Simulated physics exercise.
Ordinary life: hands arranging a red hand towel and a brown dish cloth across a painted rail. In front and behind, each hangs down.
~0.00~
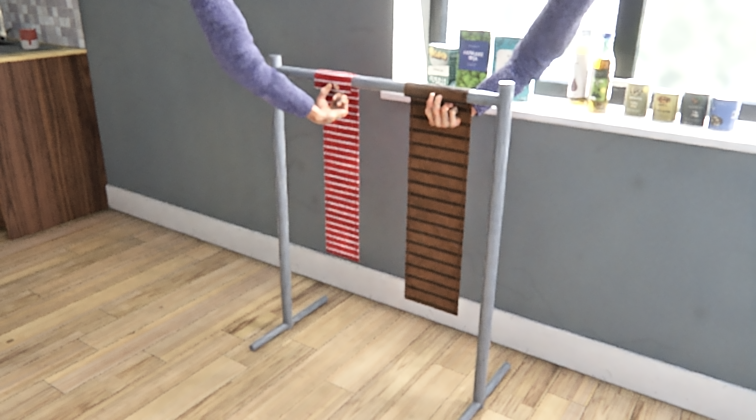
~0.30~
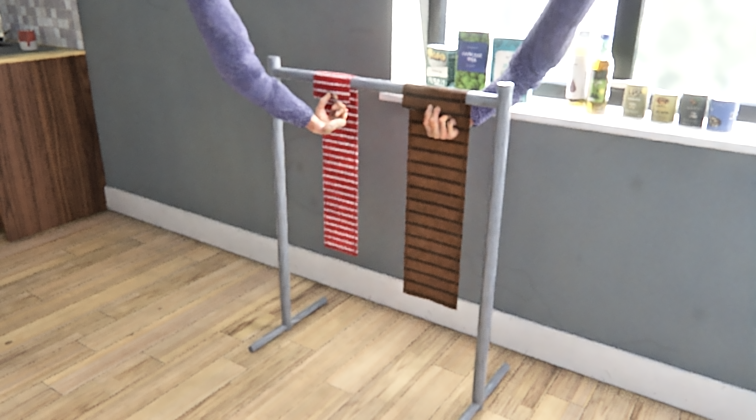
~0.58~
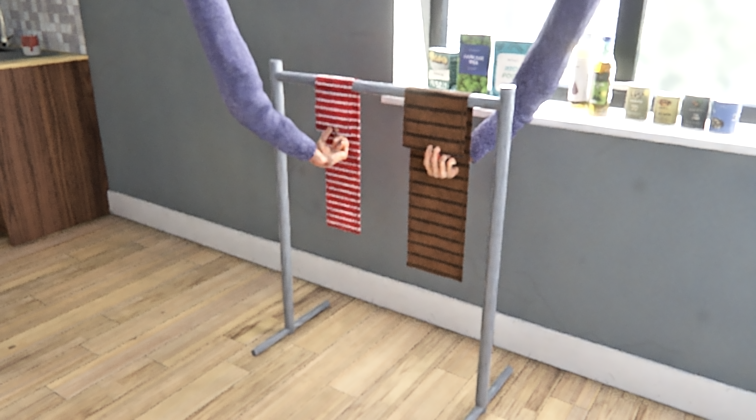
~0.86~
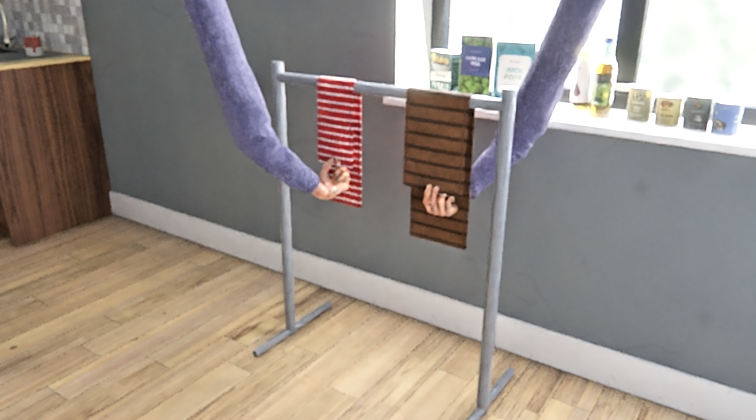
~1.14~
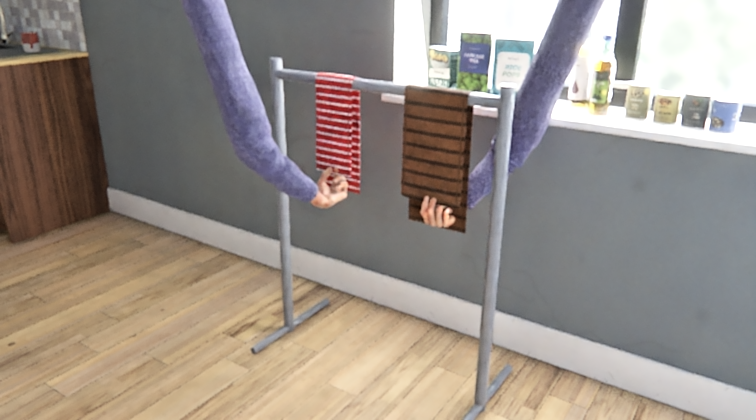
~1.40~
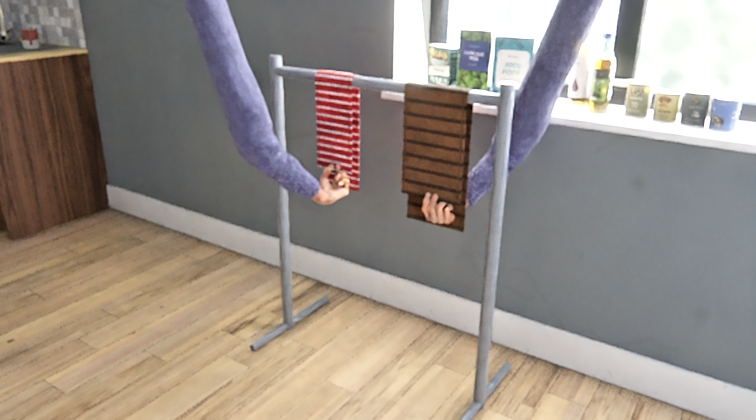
In a room with a wooden floor and grey wall, two hands hold a red striped towel and a brown striped cloth near the top of a rail. Both hands draw the front ends downward as the back ends rise, then stay nearly still with the front and back almost even.
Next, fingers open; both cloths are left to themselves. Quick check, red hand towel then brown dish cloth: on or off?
Red hand towel: On; brown dish cloth: On.
After 2.40 s, hand towel still hanging; dish cloth still hanging.
At rest, hand towel still hanging; dish cloth still hanging. The red hand towel stays on and the brown dish cloth hangs there.
